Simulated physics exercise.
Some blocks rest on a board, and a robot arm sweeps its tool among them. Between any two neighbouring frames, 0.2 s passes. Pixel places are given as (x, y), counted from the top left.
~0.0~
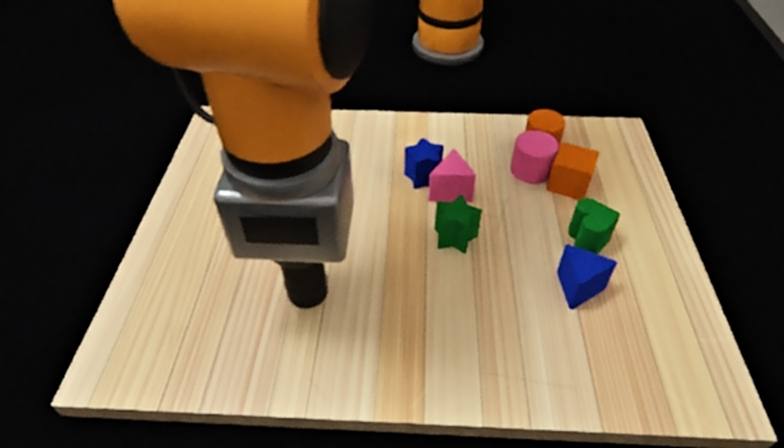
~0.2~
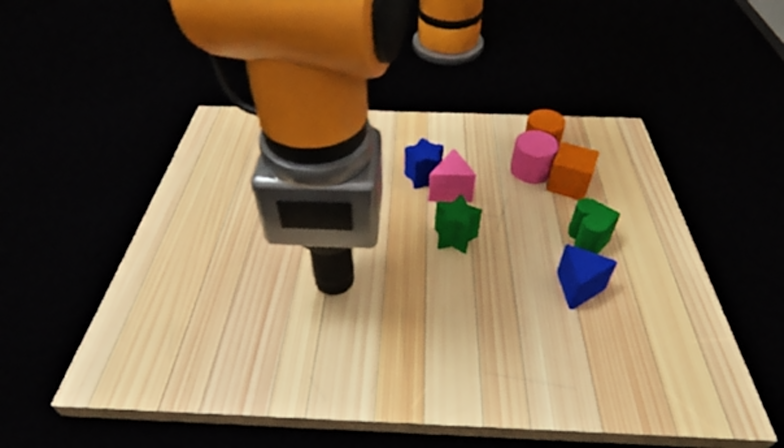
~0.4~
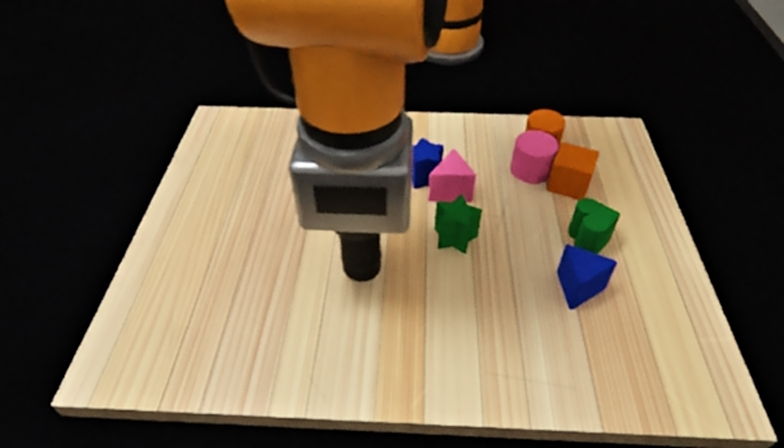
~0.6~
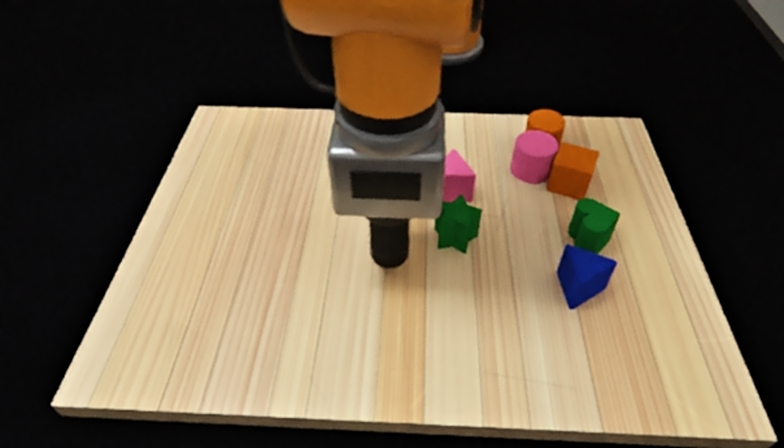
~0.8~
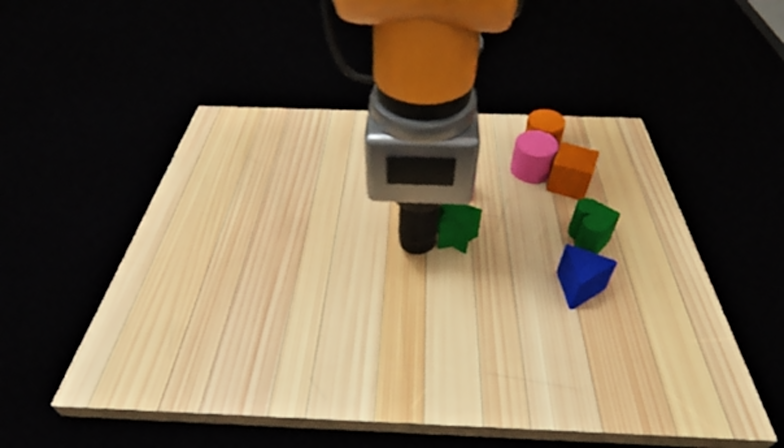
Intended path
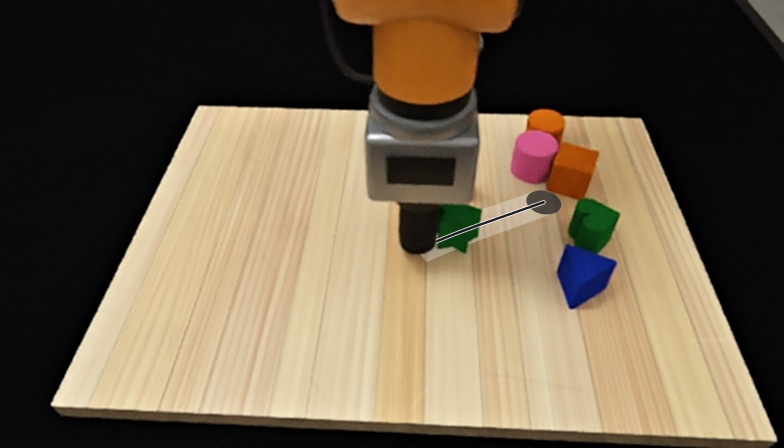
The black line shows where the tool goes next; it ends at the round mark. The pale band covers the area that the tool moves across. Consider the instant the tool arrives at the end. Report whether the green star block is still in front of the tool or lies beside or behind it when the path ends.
It holds its place in front.
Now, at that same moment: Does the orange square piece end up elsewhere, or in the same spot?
Displaced.
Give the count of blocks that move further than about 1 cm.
Count: Two.
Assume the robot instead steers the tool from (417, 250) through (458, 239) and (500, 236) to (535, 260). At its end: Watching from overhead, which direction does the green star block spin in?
I'd predict that, seen from above, the green star block rotates counter-clockwise.
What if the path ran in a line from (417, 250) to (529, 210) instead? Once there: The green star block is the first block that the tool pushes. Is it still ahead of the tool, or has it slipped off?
Pushed along.
The drawn path runs in a line from (417, 250) to (544, 202).
On the path given first. One third of the way, tool at (461, 224); green star block at (496, 198), turned 15° anticlockwise.
Two thirds of the way, tool at (505, 208); green star block at (540, 183), turned 10° anticlockwise.
At the end, tool at (546, 194); green star block at (580, 169), turned 15° anticlockwise; pink disc not moved; orange square piece at (593, 148), turned 15° clockwise.
